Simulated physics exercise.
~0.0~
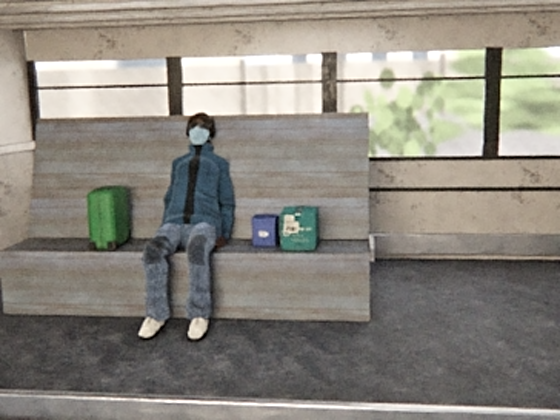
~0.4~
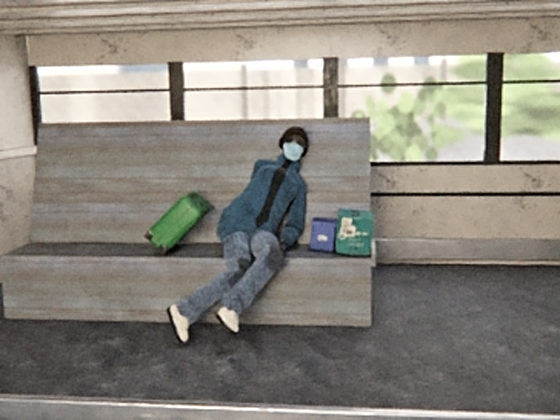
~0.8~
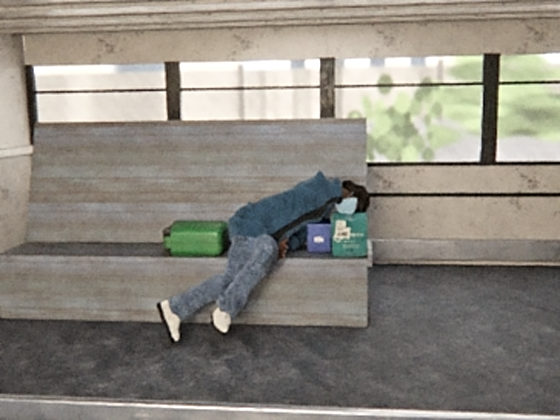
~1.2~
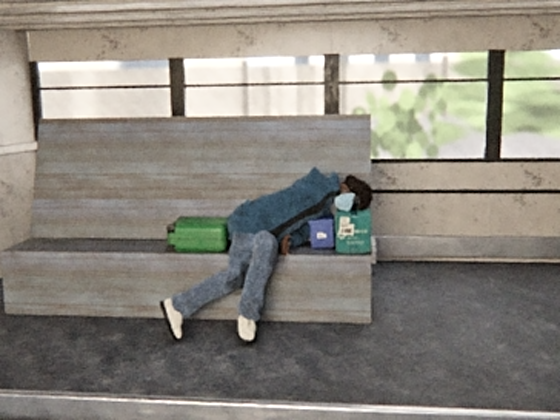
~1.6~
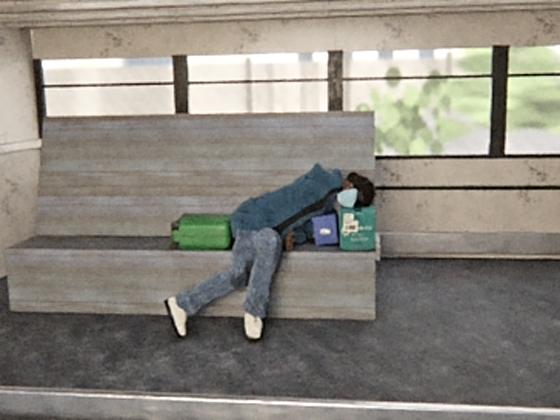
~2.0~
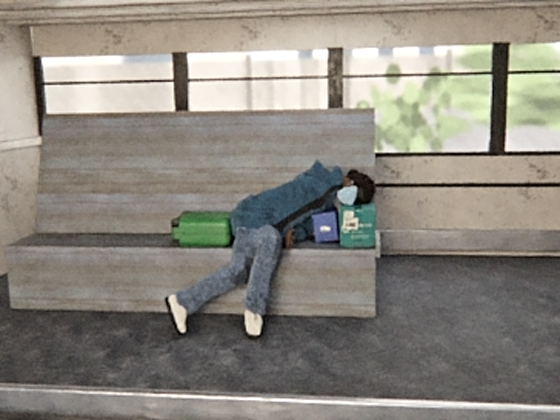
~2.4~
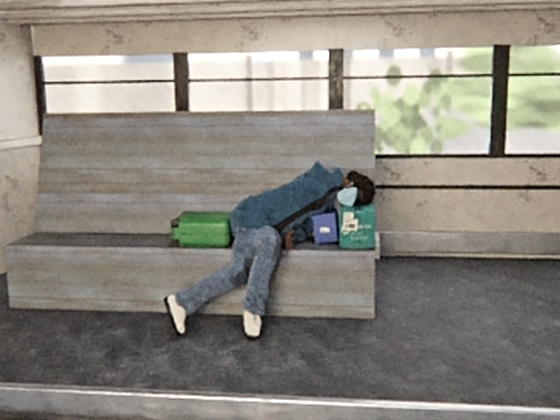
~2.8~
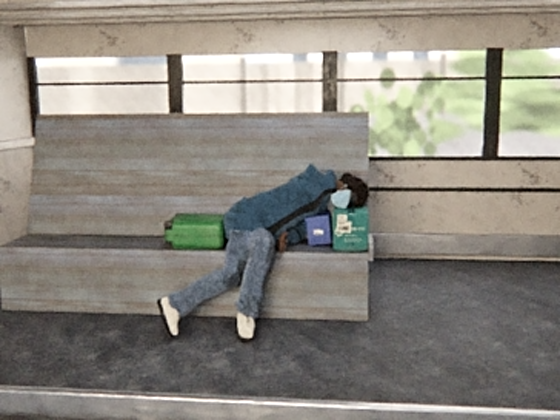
A masked commuter in a teal jacket and jeans sits slumped on a long grey side bench in a tram, seen from across the floor by a slightly swaying camera. An upright green case stands to the left, with a small blue tub and a teal holdall to the right. The commuter tips right as the case leans over and the tub and holdall shift right. The case drops onto its side, and the limp body folds down over the tub, head by the holdall. Everything then settles, hips and luggage still on the seat, legs trailing to the floor.
